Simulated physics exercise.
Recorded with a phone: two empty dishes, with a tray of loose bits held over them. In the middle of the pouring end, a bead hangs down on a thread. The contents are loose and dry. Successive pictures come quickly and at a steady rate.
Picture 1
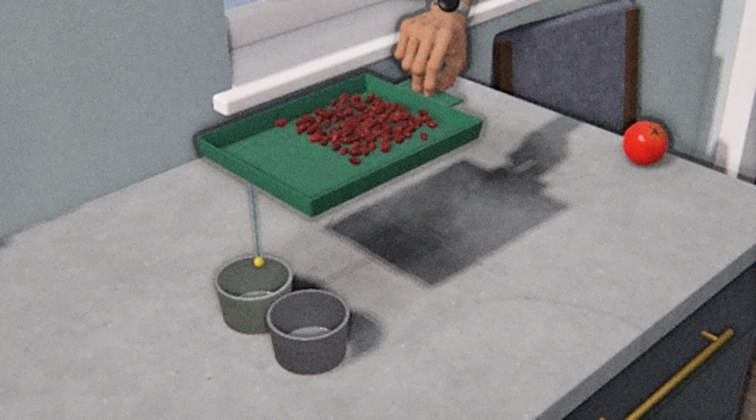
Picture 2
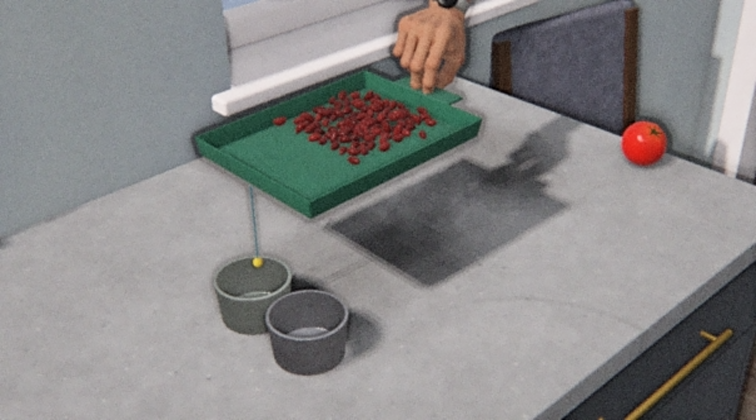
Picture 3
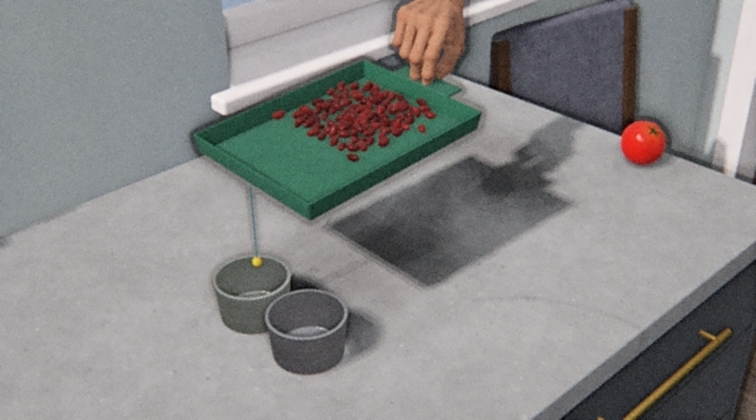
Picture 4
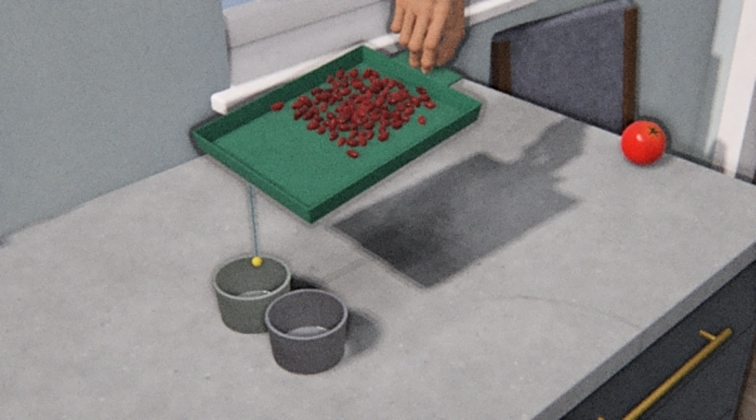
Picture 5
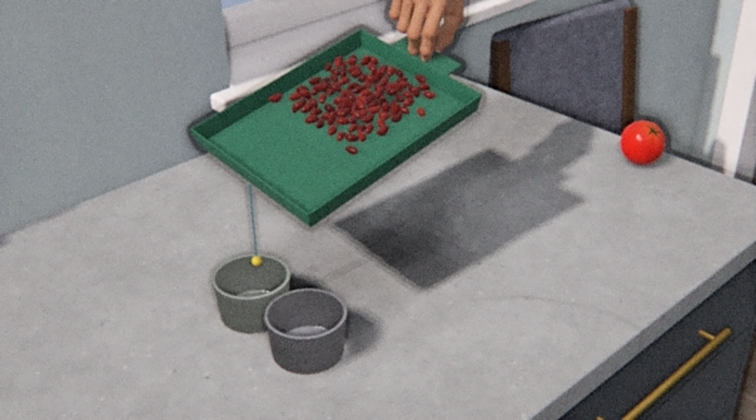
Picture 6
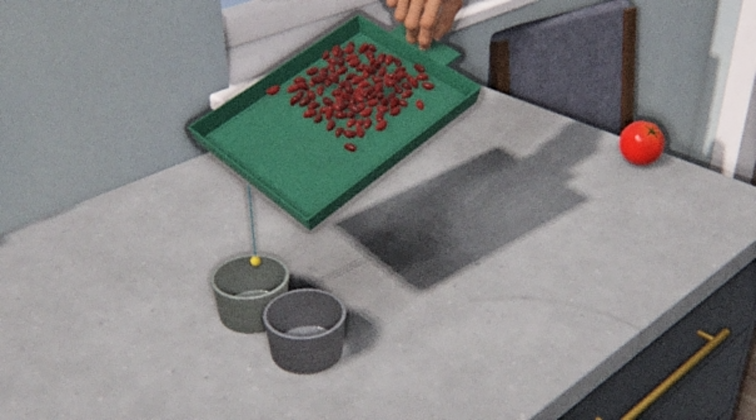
On a grey countertop, a hand held a green tray of red beans above two empty dishes, then gradually raised its far side, tilting the tray toward its near right corner while the beans stayed bunched together.
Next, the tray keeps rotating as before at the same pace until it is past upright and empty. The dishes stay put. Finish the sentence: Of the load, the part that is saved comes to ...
More than half of it.
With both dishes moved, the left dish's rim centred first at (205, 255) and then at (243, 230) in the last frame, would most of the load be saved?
Well, a minority share the first time and a minority share the next.
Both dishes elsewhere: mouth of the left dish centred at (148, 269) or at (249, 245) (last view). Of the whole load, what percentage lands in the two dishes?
Trial 1: 0 percent; trial 2: 20 percent.
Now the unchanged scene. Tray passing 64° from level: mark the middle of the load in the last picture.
Look close to (313, 187) in the last picture.
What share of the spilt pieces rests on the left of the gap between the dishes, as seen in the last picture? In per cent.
Estimate: About 10 percent.
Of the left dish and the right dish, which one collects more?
Fuller side: Right of the pair.
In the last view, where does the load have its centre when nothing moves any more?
Resting centre, last picture - approx. (308, 337).
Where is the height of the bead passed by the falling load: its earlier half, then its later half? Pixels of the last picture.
(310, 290), then (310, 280).
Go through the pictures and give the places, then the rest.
Corners of the pouring end at (201, 137) and (311, 198), level; middle of the load at (367, 127), kidney beans; left dish at (225, 307); right dish at (279, 347); bead on its thread at (259, 262), in the first frame.
Corners of the pouring end at (200, 137) and (310, 199), level; middle of the load at (366, 125), in the second frame.
Corners of the pouring end at (199, 135) and (309, 202), tipped barely, lowest at the right corner; middle of the load at (365, 118), in the third frame.
Corners of the pouring end at (197, 132) and (309, 207), tipped a little, lowest at the right corner; middle of the load at (365, 110), in the fourth frame.
Corners of the pouring end at (196, 129) and (308, 211), tipped a little, lowest at the right corner; middle of the load at (363, 100), in the fifth frame.
Corners of the pouring end at (193, 127) and (307, 216), tipped clearly, lowest at the right corner; middle of the load at (362, 93); left dish at (221, 306); right dish at (275, 346), in the sixth frame.
Soon, tray tipped steeply; nearly all on the tray; a stray few in the right dish; a stray few in the air.
A while on, tray tipped past a quarter turn; about two thirds on the tray; about a third in the right dish; a stray few outside both; a stray few in the air.
Towards the end, tray tipped past a quarter turn; most in the right dish; about a quarter outside both.
Finally, tray tipped past a quarter turn; most in the right dish; none in the left dish; about a quarter outside both.
